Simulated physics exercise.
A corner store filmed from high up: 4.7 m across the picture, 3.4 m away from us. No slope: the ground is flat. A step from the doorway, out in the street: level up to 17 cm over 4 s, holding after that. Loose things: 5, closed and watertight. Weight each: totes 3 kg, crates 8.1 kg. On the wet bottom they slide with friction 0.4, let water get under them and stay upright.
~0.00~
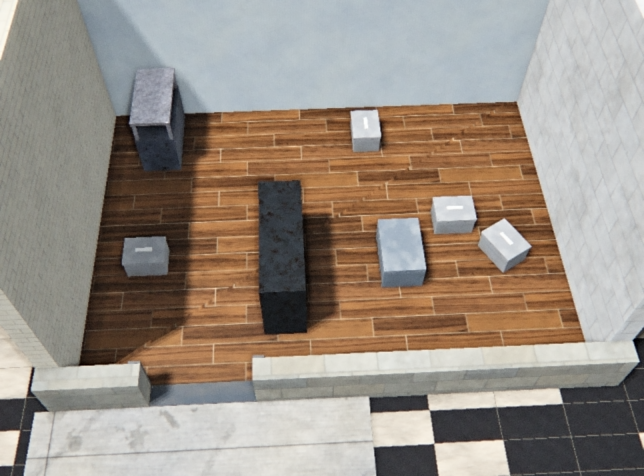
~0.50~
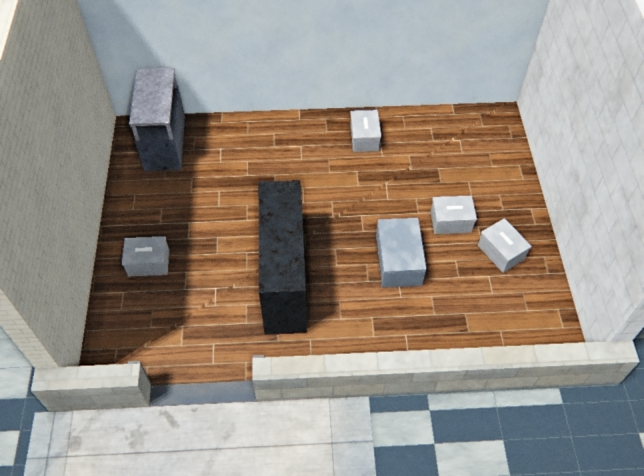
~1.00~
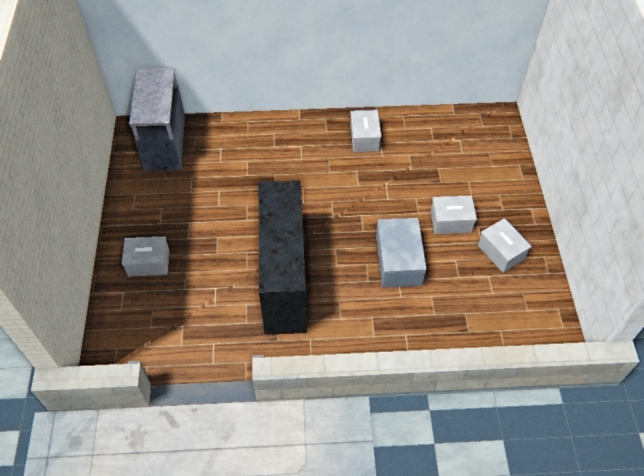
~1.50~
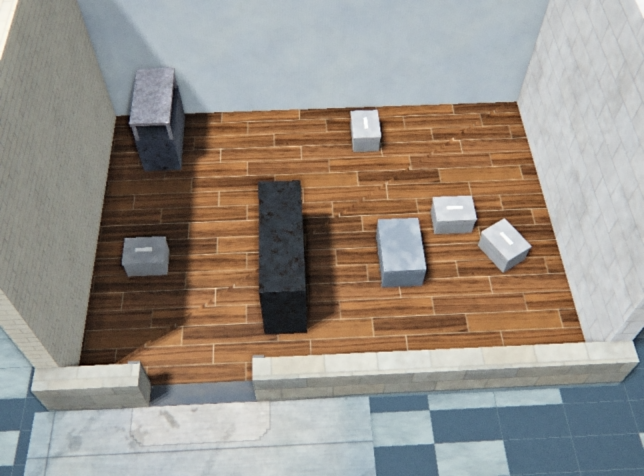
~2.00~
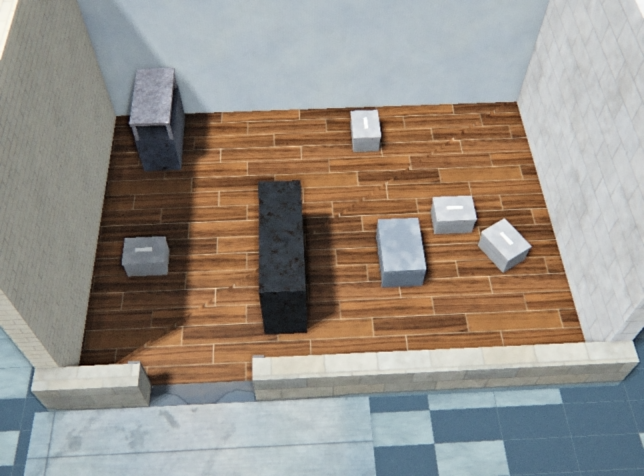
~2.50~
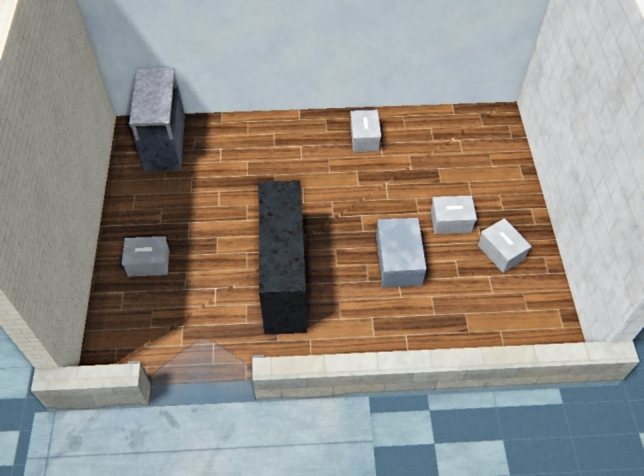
Water spreading over the checkered street and pale paving, then fanning slightly through the doorway onto wooden boards, grey boxes staying still.
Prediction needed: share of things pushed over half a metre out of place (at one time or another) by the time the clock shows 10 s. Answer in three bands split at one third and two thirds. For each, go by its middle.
One third to two thirds.
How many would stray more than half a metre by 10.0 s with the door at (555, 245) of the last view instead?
Then the count would be 4.
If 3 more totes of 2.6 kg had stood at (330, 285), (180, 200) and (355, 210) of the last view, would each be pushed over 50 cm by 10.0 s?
Result, in listed order: Not exceeded / exceeded / not exceeded.
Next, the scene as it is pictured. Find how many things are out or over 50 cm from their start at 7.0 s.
Count: 1.
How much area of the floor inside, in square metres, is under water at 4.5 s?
Wet: Near 4.5 m2.
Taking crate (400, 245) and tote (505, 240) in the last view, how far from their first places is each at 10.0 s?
In that order: 0 cm, 0 cm.
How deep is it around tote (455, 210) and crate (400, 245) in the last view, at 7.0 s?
Depths: Near 0 cm, then near 0 cm.
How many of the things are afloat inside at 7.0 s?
Total: 1.
After 3.5 s 0 of 5 are over 50 cm from their spots; 0 afloat.
After 4.5 s 0 of 5 are over 50 cm from their spots; 0 afloat.
After 7.0 s 1 of 5 are over 50 cm from their spots; 1 afloat.
After 10.0 s 2 of 5 are over 50 cm from their spots, and 2 have been at some point; 2 afloat.
